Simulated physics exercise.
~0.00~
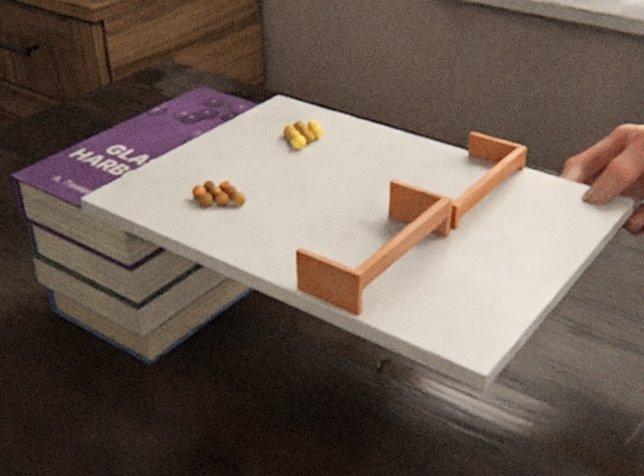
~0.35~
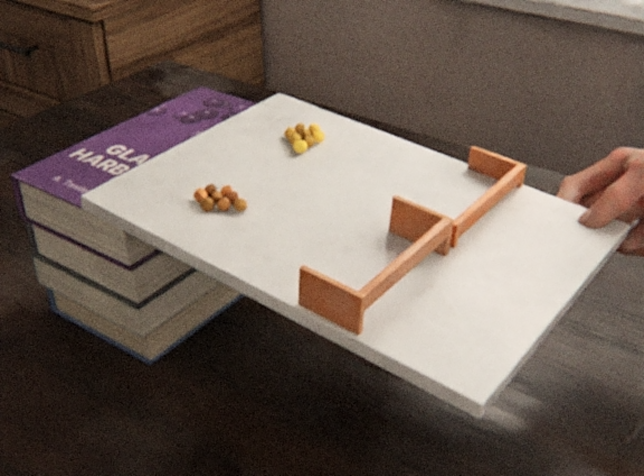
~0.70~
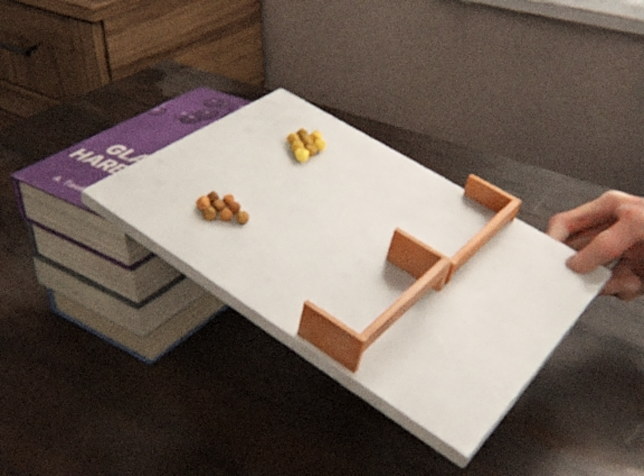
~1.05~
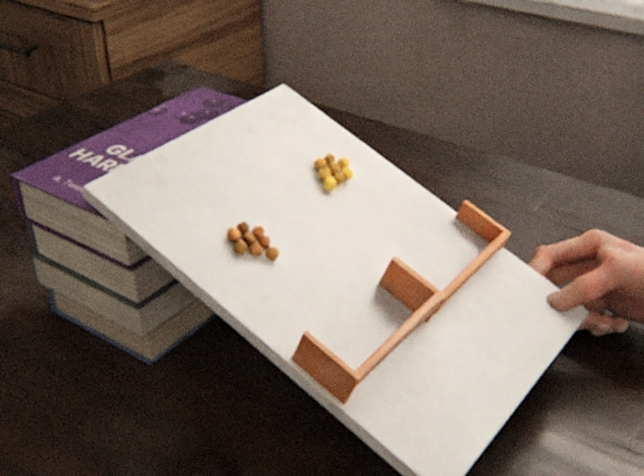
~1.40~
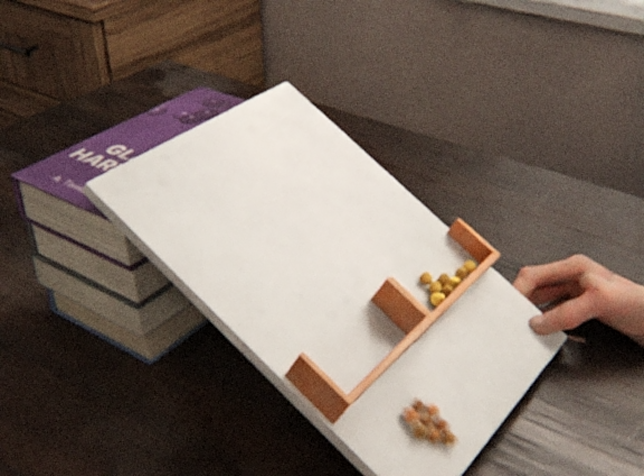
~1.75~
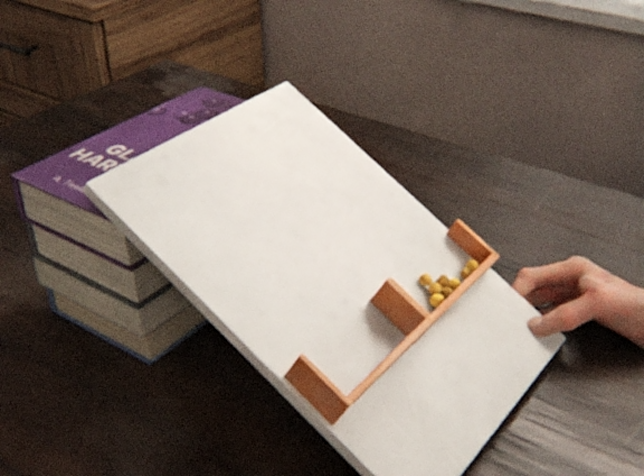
On a dark wooden table in a room with a wooden cabinet behind, seen from slightly above, a white board rests on a stack of books topped by a purple one. A hand holds its right end. Small brown balls sit in a near heap and yellowish ones in a far heap, each facing an orange barrier. The hand lowers its end and the board tilts steeply, while both heaps at first barely shift, then slide down. The brown balls pass the near barrier and leave view, while the yellowish ones stay gathered behind the far barrier.
